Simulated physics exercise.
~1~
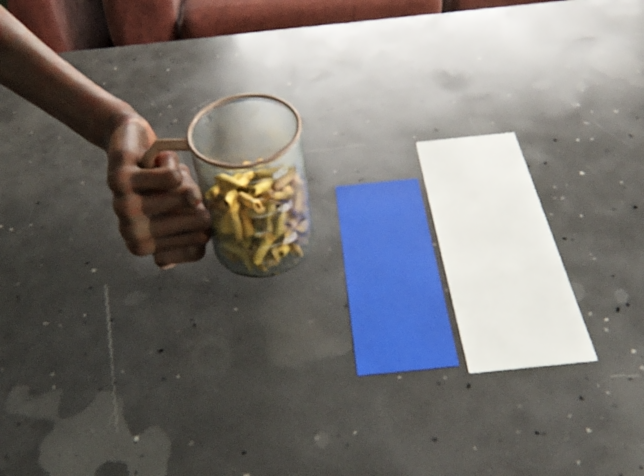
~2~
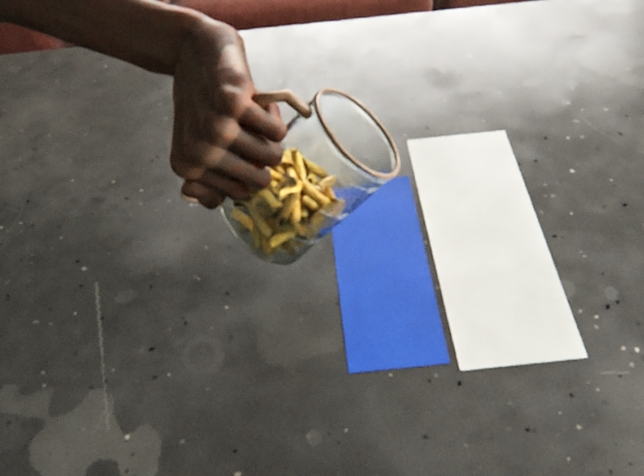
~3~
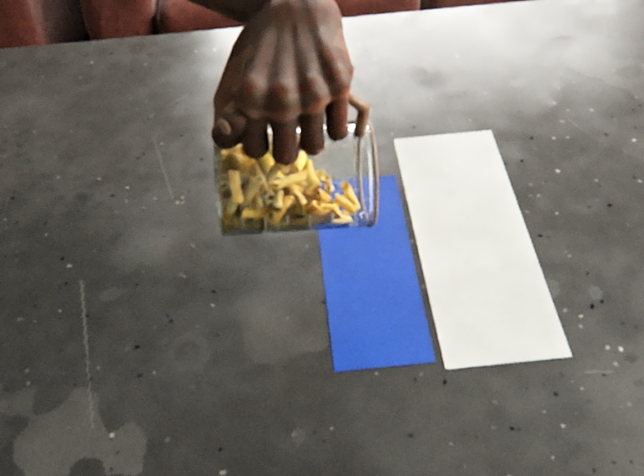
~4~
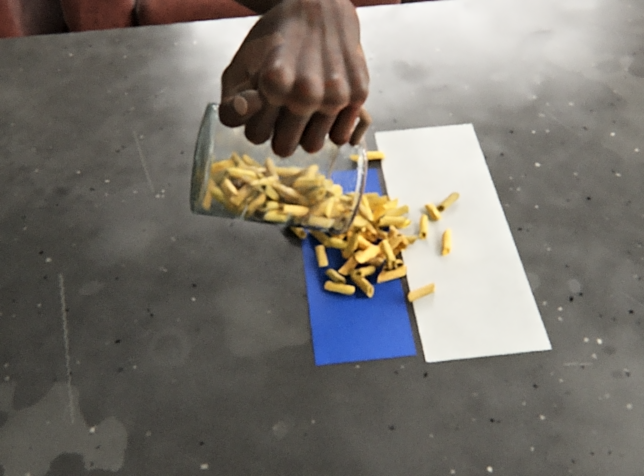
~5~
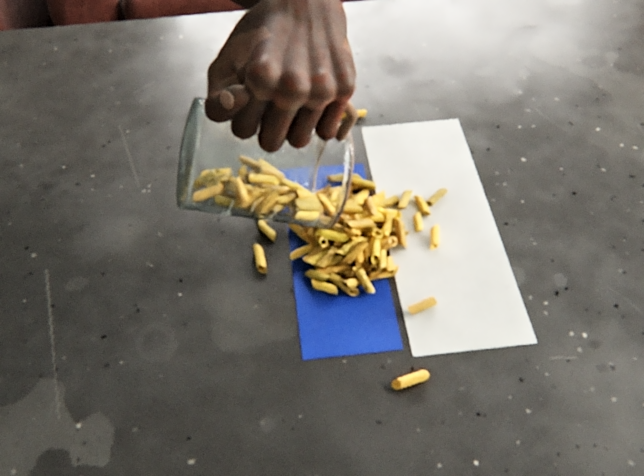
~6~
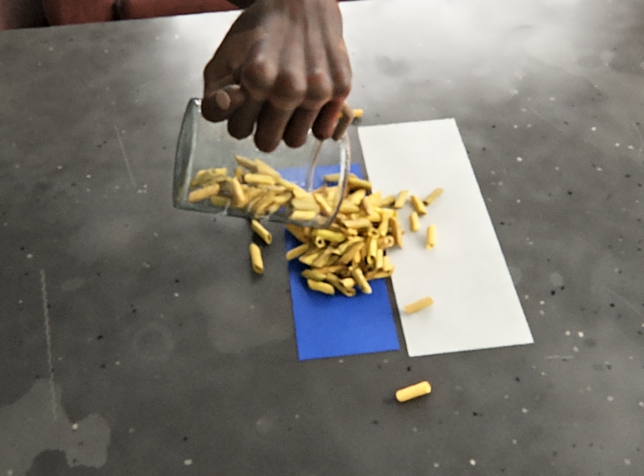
The footage shows a hand tipping a clear jug of dry pasta onto its side above a blue mat and a white mat, spilling pieces mostly onto the blue, with a few on the white mat and bare table, while some remain inside the tilted jug.
